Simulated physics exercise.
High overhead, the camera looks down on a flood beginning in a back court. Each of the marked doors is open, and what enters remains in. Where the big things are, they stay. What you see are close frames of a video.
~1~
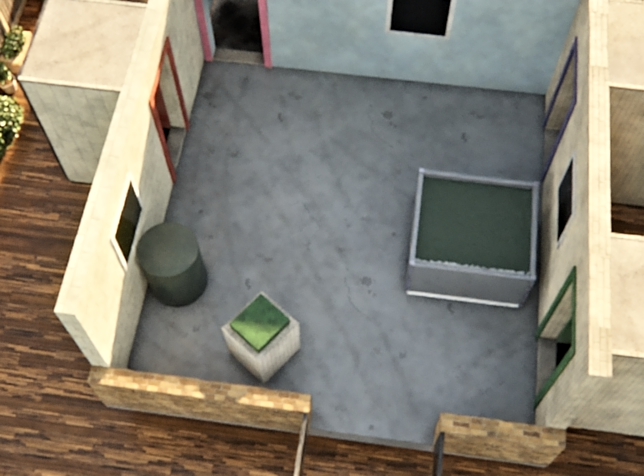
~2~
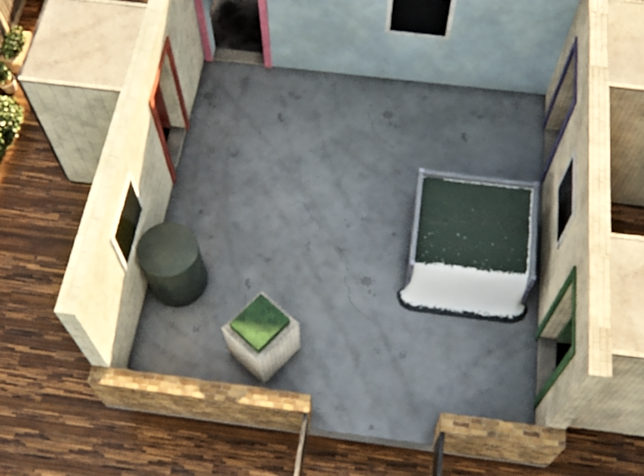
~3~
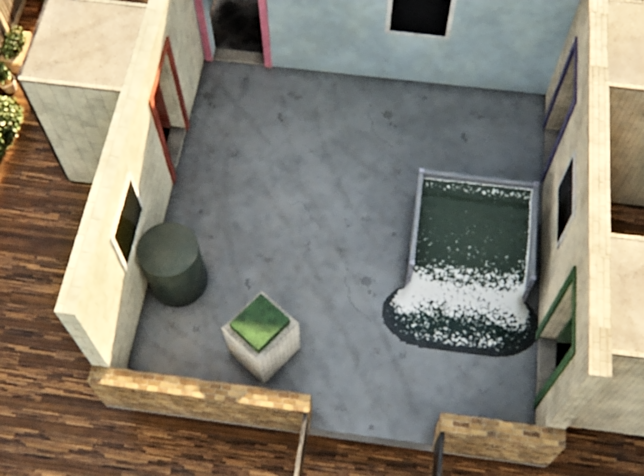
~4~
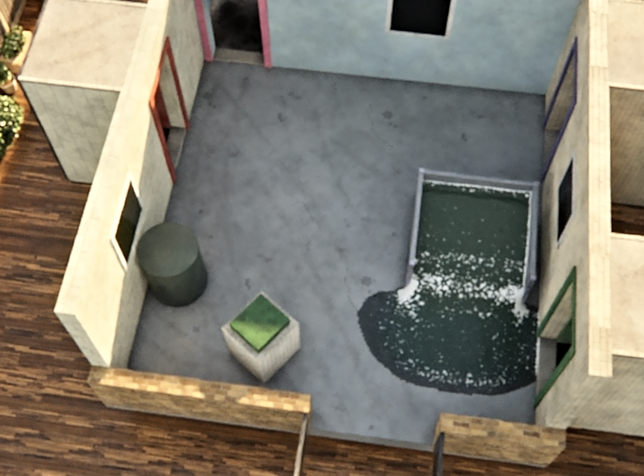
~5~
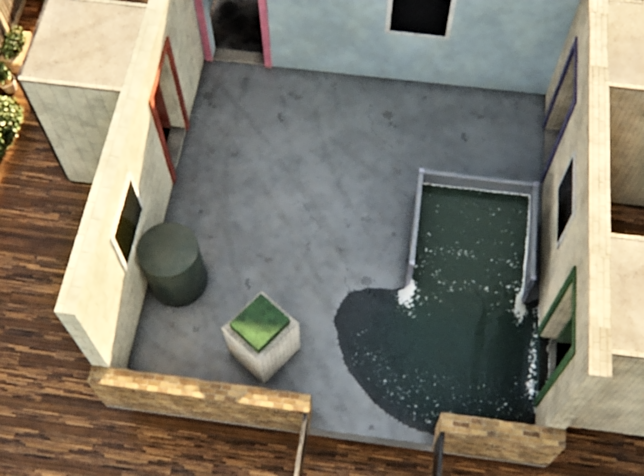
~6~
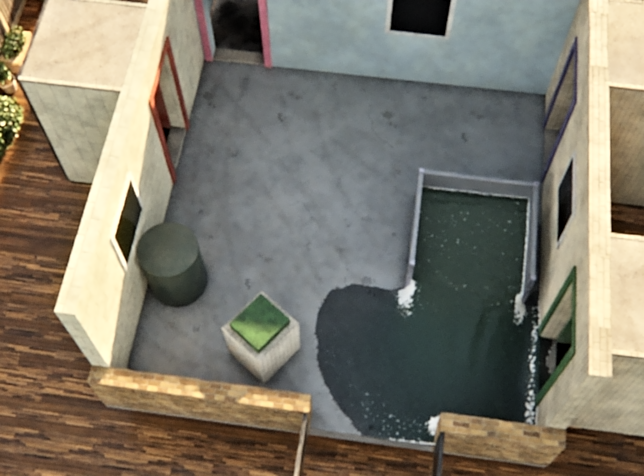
At the start, a square tank of dark water stands whole and still on the right of a grey walled court, near a green drum and a green-topped block. Water then pours from its near side in a white, foamy rush, and a dark pool widens leftward and forward across the floor, reaching the low front wall.
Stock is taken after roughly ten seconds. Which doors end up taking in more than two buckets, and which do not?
The pink door sees no more than two buckets come in; the red door sees no more than two buckets come in; the blue door sees no more than two buckets come in; the green door sees more than two buckets come in.
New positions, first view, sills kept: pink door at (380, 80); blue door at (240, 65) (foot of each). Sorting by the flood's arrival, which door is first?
The door marked green comes first.
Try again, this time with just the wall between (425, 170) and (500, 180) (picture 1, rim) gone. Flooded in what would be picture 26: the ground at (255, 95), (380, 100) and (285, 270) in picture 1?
Point by point: Swamped, swamped and untouched.
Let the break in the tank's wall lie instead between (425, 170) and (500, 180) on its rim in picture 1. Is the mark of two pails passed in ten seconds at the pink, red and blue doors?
My guess is the pink one breaks the limit, the red one breaks the limit, and the blue one breaks the limit.
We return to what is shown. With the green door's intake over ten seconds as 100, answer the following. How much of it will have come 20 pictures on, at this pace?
I make it 100 per cent.
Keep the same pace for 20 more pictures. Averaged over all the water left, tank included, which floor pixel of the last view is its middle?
At roughly (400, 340).
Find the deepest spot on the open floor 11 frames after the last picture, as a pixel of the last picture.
That would be (473, 381).
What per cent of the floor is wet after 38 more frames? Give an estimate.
I'd estimate some 50 per cent.
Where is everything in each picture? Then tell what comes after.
In the first picture, the tank at (475, 226) is whole and still.
In the second picture, water pours out at (466, 288) and has run to (404, 301).
In the third picture, water pours out at (466, 289) and has run to (393, 323).
In the fourth picture, water pours out at (465, 289) and has run to (374, 344).
In the fifth picture, water pours out at (465, 290) and has run to a hidden place.
In the sixth picture, water pours out at (465, 290) and has run to a hidden place.
A moment on, water covers 20 % of the floor; the pink door not reached, the red door not reached, the blue door not reached, the green door under two buckets in.
Next, water covers 25 % of the floor; the pink door not reached, the red door not reached, the blue door not reached, the green door over two buckets in.
Then, water covers 30 % of the floor; the pink door not reached, the red door not reached, the blue door not reached, the green door far over two buckets in.
Later, water covers 50 % of the floor; the pink door not reached, the red door wet at the sill, nothing in, the blue door wet at the sill, nothing in, the green door far over two buckets in.
In the end, water covers 70 % of the floor; the pink door under two buckets in, the red door wet at the sill, nothing in, the blue door wet at the sill, nothing in, the green door far over two buckets in.
